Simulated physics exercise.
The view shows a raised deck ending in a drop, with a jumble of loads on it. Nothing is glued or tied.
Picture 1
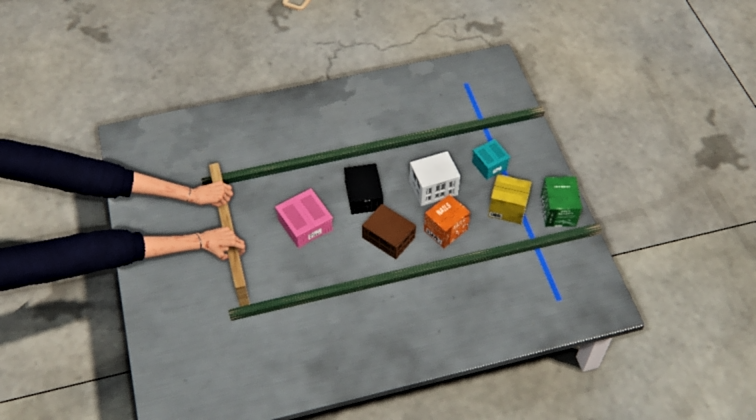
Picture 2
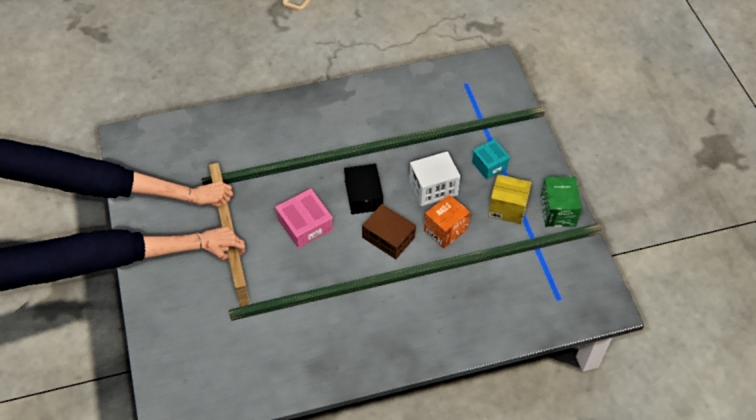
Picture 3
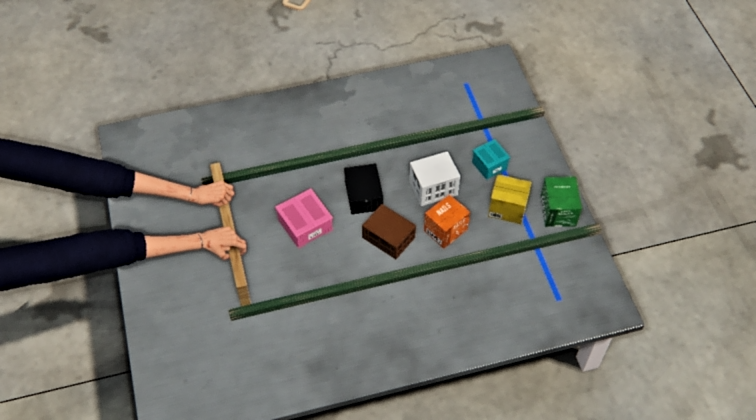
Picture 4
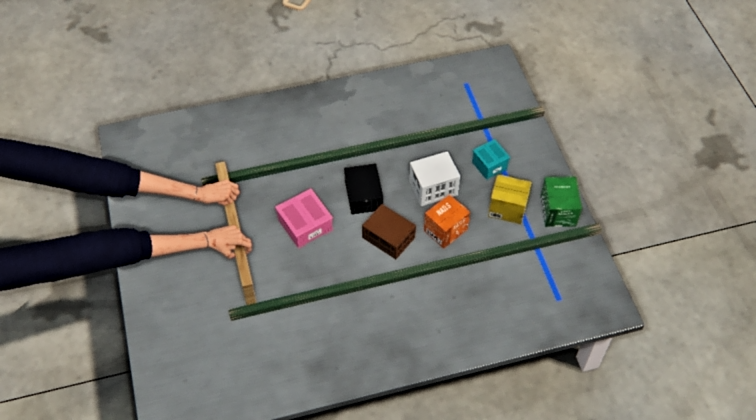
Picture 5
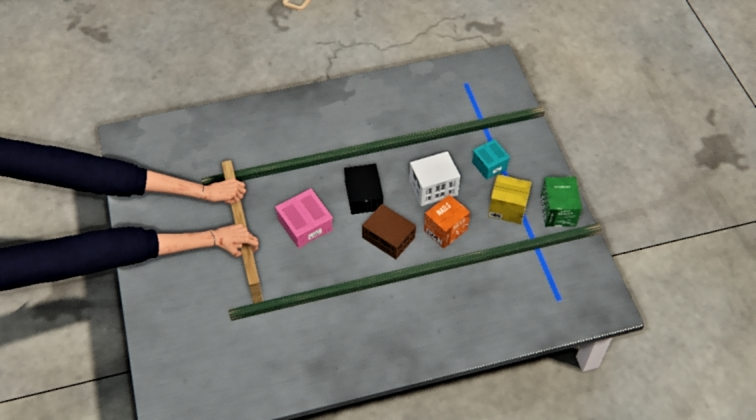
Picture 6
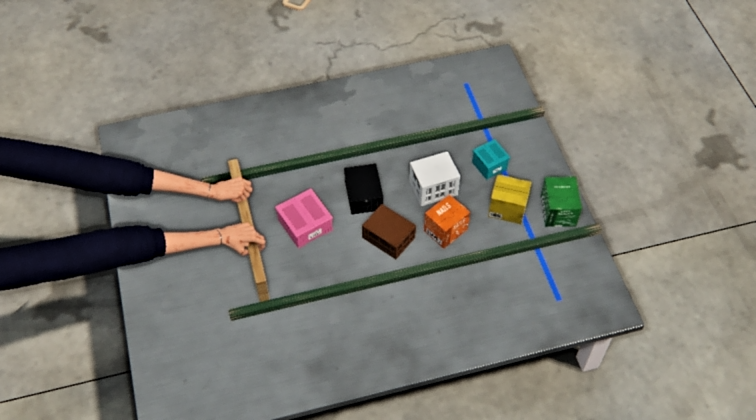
Two hands slide a wooden plank slightly right between green rails toward several colored boxes.
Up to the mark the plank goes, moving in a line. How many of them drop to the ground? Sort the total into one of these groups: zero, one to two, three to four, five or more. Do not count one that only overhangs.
It goes in the group three to four.
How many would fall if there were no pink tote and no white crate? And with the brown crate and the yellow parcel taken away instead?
2 and 1.
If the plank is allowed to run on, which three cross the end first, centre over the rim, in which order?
Earliest to latest, that's the green box, the turquoise tote and the yellow parcel.
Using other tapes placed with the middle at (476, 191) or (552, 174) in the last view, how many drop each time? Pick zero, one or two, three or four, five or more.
First one to two, then more than four.
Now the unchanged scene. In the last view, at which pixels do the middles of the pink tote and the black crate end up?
The one named first is at (529, 173), the next at (512, 134).
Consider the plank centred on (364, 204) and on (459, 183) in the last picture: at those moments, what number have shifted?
At the first spot 4, then 8.
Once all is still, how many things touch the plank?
3 touch it.
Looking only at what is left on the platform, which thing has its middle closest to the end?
It is the white crate.
A little later, none off yet; green box at rest near (561, 202); yellow parcel at rest near (509, 199); turquoise tote at rest near (490, 160).
When it is over, the number that fall off is three or four; down, turquoise tote, yellow parcel and green box.
